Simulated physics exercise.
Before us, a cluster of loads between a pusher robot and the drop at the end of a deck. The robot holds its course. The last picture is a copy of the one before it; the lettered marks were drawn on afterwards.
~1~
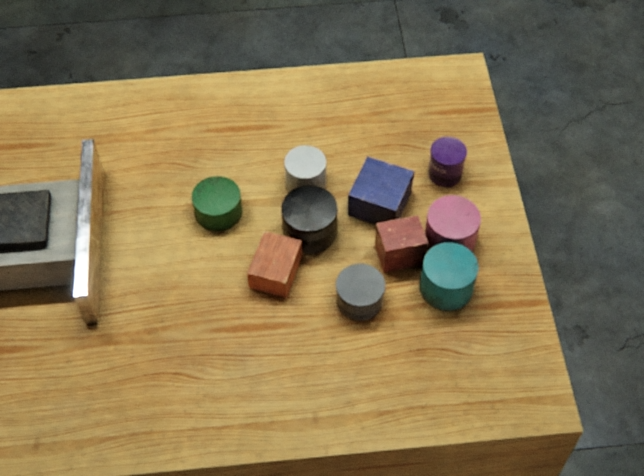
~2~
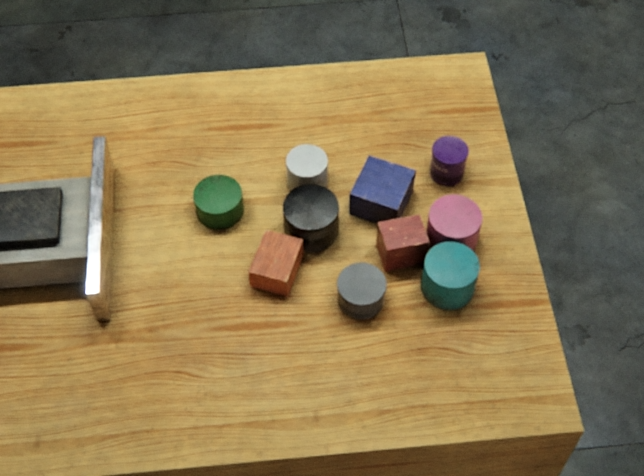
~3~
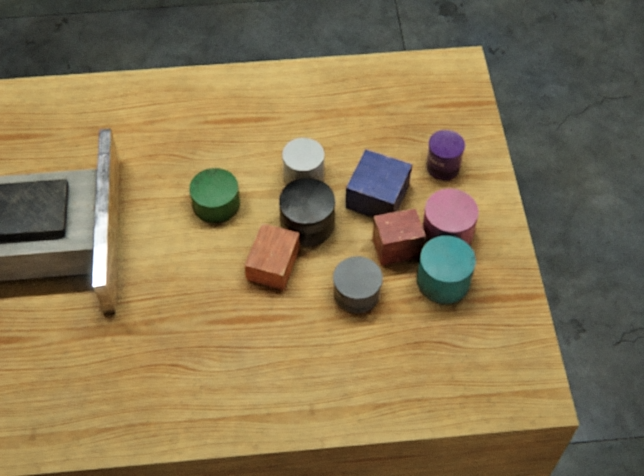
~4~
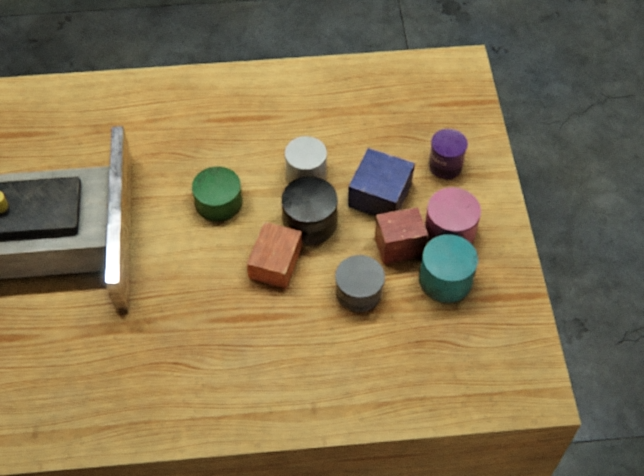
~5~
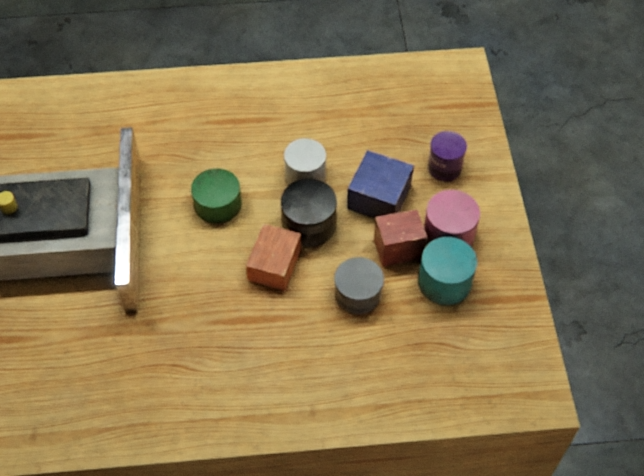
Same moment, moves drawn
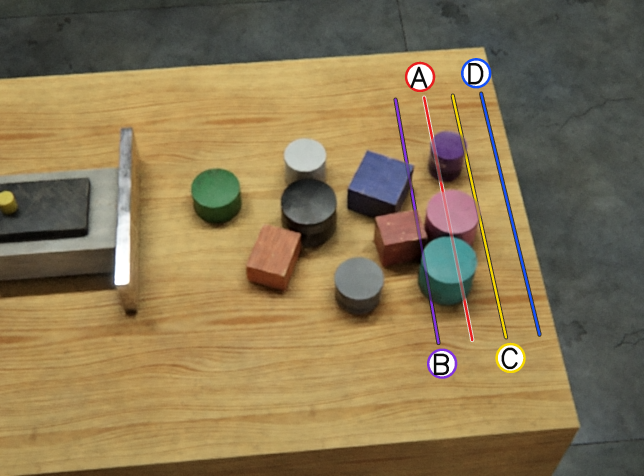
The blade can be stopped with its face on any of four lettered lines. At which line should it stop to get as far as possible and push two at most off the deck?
Up to line A.
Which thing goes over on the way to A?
The pink canister goes over.
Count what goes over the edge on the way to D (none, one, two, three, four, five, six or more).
In all, six or more.
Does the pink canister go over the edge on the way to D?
By then, yes.
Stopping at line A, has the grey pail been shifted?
Yes.
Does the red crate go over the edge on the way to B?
No.
On the copy, A at (446, 209); B at (415, 211); C at (477, 206); D at (508, 204).
On A. First, robot (168, 198); green canister (273, 191); orange crate (280, 257).
Then, robot (284, 190); pink canister (481, 223); turquoise canister (480, 272).
Finally, robot (374, 183); pink canister over the edge; blue crate (516, 180); one fallen.
By contrast, B is within the limit but short; C drops five; D drops nine.
